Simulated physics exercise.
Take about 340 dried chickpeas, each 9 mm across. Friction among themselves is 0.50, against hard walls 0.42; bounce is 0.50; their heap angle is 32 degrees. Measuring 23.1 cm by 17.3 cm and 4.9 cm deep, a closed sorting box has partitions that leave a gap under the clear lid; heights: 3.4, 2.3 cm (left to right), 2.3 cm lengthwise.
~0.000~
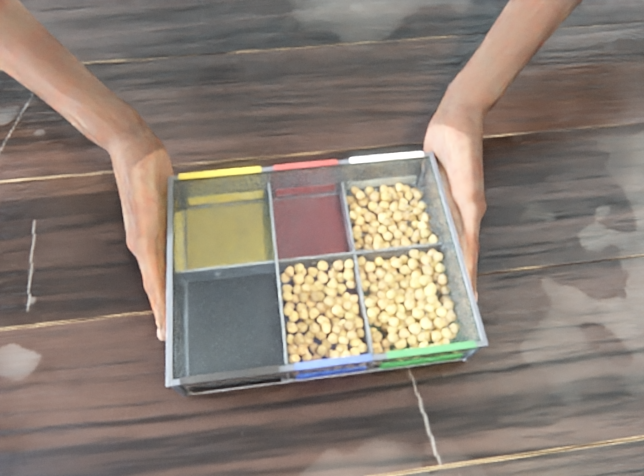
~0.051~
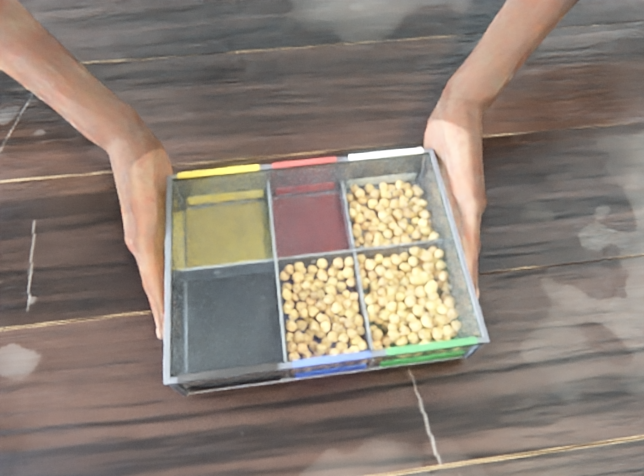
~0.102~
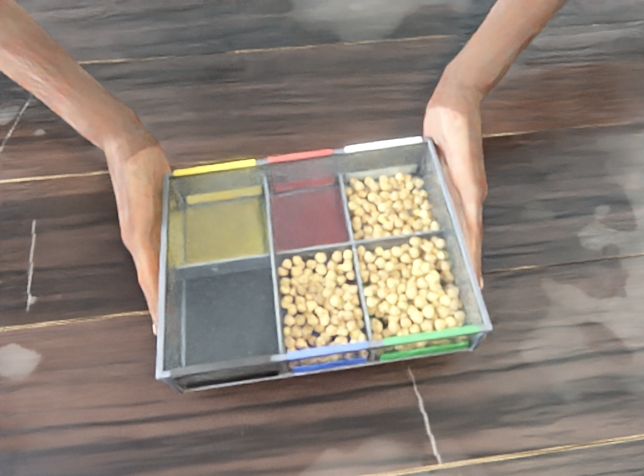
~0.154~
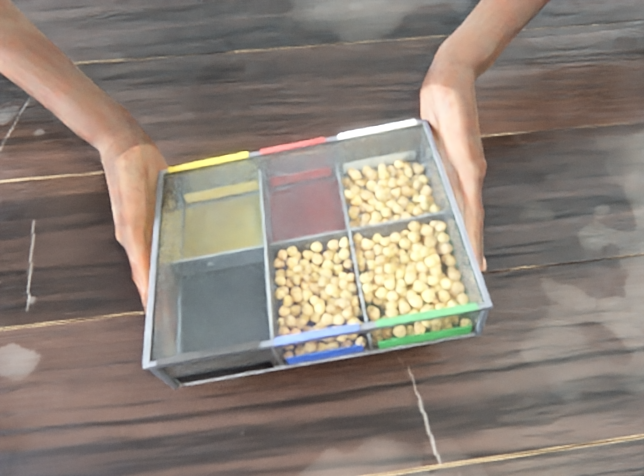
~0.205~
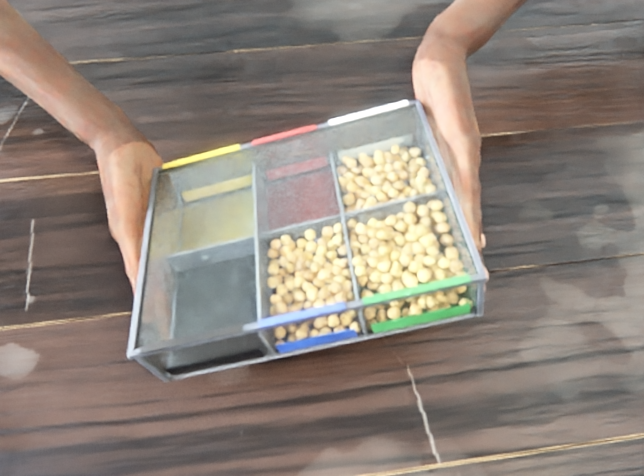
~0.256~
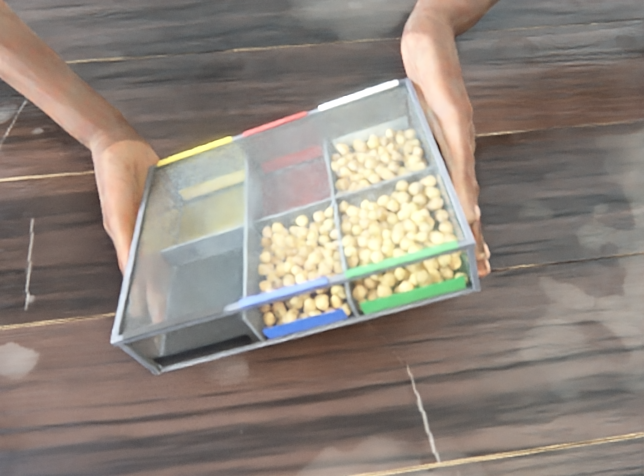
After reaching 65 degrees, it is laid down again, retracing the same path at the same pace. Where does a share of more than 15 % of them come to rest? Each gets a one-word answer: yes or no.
My answers are red yes, blue yes, green yes, yellow no, white yes, black no.
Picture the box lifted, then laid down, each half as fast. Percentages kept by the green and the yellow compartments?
I'd say green 30 percent, yellow 5 percent.
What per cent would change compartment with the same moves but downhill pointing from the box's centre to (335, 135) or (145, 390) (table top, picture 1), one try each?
Around 20 % for the first direction, around 25 % for the second.
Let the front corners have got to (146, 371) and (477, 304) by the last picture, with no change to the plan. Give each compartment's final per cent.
Red 5; blue 30; green 30; yellow 5; white 25; black 0.
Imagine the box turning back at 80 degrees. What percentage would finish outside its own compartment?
I'd say close to 60 percent.
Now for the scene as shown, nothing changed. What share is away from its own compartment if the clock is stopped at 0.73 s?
About 20 per cent.
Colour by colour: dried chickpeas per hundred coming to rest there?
Final shares: Red 20 %; blue 25 %; green 25 %; yellow 5 %; white 25 %; black 0 %.
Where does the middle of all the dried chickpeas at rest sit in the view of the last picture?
Look around (332, 255) in the last picture.
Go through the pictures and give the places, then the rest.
Box tilt 0 degrees, front corners at (173, 380) and (481, 342); blue 30 %, green 45 %, white 25 %, in the first frame.
Box tilt 1 degrees, front corners at (171, 378) and (482, 338), in the second frame.
Box tilt 5 degrees, front corners at (163, 373) and (485, 326), lowest corner left back, in the third frame.
Box tilt 12 degrees, front corners at (150, 363) and (485, 304), lowest corner left back, in the fourth frame.
Box tilt 18 degrees, front corners at (135, 351) and (479, 276), lowest corner left back, in the fifth frame.
Box tilt 24 degrees, front corners at (119, 338) and (467, 241), lowest corner left back; blue 30 %, green 45 %, white 25 %. Its pace works out near 120 degrees a second, in the sixth frame.
After 0.73 s, tilt 62 degrees; red 10 %, blue 30 %, green 30 %, white 25 %.
After 1.04 s, tilt 25 degrees; red 20 %, blue 25 %, green 25 %, yellow 5 %, white 25 %.
Then, at 1.45 s, tilt 0 degrees; red 20 %, blue 25 %, green 25 %, yellow 5 %, white 25 %.
In the end, at 1.8 s, red 20 %, blue 25 %, green 25 %, yellow 5 %, white 25 %, black 0 %.
